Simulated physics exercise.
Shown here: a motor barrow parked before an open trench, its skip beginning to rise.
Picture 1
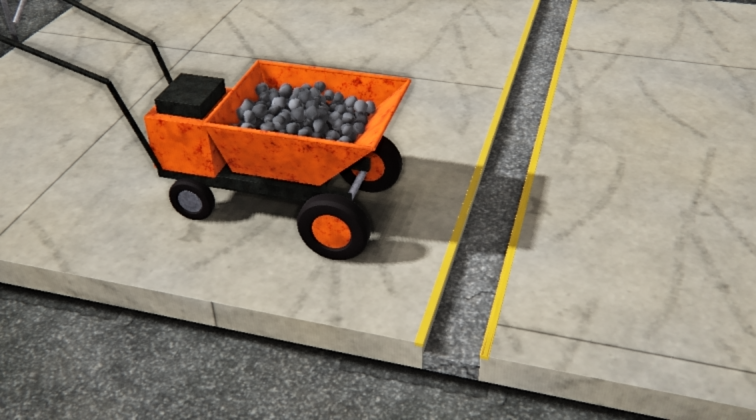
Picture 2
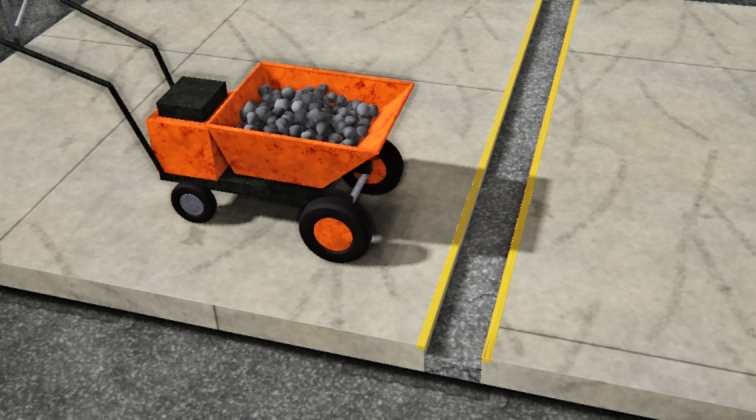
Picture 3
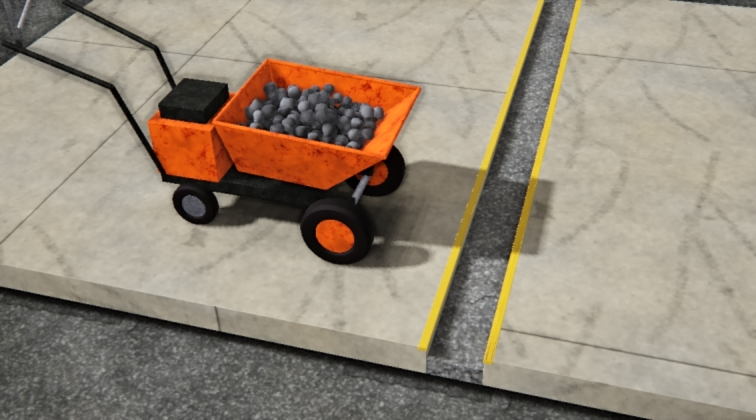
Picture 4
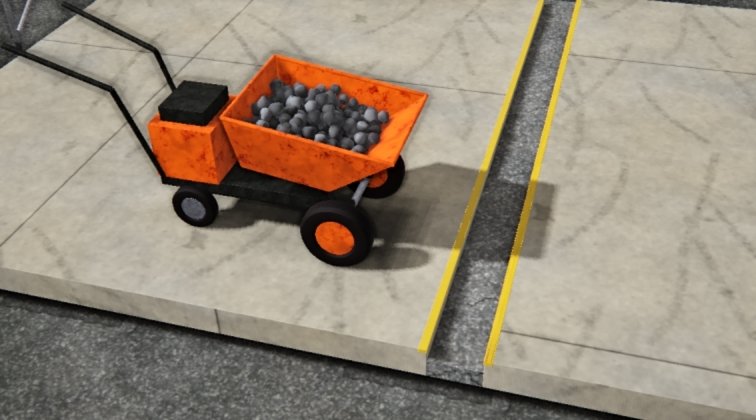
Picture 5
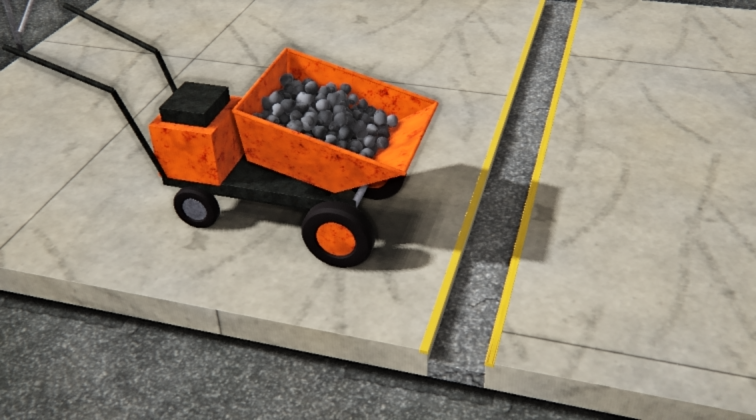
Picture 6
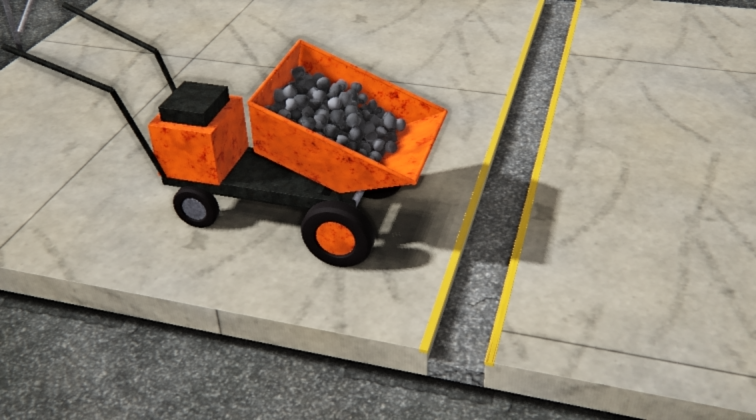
The orange skip of a parked barrow tilts up toward the right, carrying grey cobbles.
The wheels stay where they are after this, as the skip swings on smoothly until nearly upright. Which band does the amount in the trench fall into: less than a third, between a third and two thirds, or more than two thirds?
It falls into the band between a third and two thirds.
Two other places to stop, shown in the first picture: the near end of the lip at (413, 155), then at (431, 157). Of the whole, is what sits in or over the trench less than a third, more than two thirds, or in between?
Try one, below one third; try two, under a third.
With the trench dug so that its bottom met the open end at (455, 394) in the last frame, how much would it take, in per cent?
Something close to 90 per cent.
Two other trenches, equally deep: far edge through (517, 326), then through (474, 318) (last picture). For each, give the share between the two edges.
About 60 and 20 per cent.
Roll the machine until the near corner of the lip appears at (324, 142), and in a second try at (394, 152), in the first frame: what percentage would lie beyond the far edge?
First position: Some 10 percent; second position: Some 30 percent.
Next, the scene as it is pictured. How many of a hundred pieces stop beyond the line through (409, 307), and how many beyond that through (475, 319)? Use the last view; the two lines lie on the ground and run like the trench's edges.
In order: 70 percent, then 40 percent.
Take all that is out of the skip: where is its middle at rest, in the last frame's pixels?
I'd mark it at roughly (499, 244).
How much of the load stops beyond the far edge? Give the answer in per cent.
20 per cent.
Just after the last frame, skip tipped steeply; every one in the skip.
A moment on, skip tipped right over; roughly half in the skip; roughly a third in or heaped over the trench; just a few beyond it; just a few falling.
Further on, skip tipped right over; roughly a third in the skip; roughly half in or heaped over the trench; roughly a quarter beyond it.
When it is over, skip tipped right over; roughly a third in the skip; roughly half in or heaped over the trench; roughly a quarter beyond it.
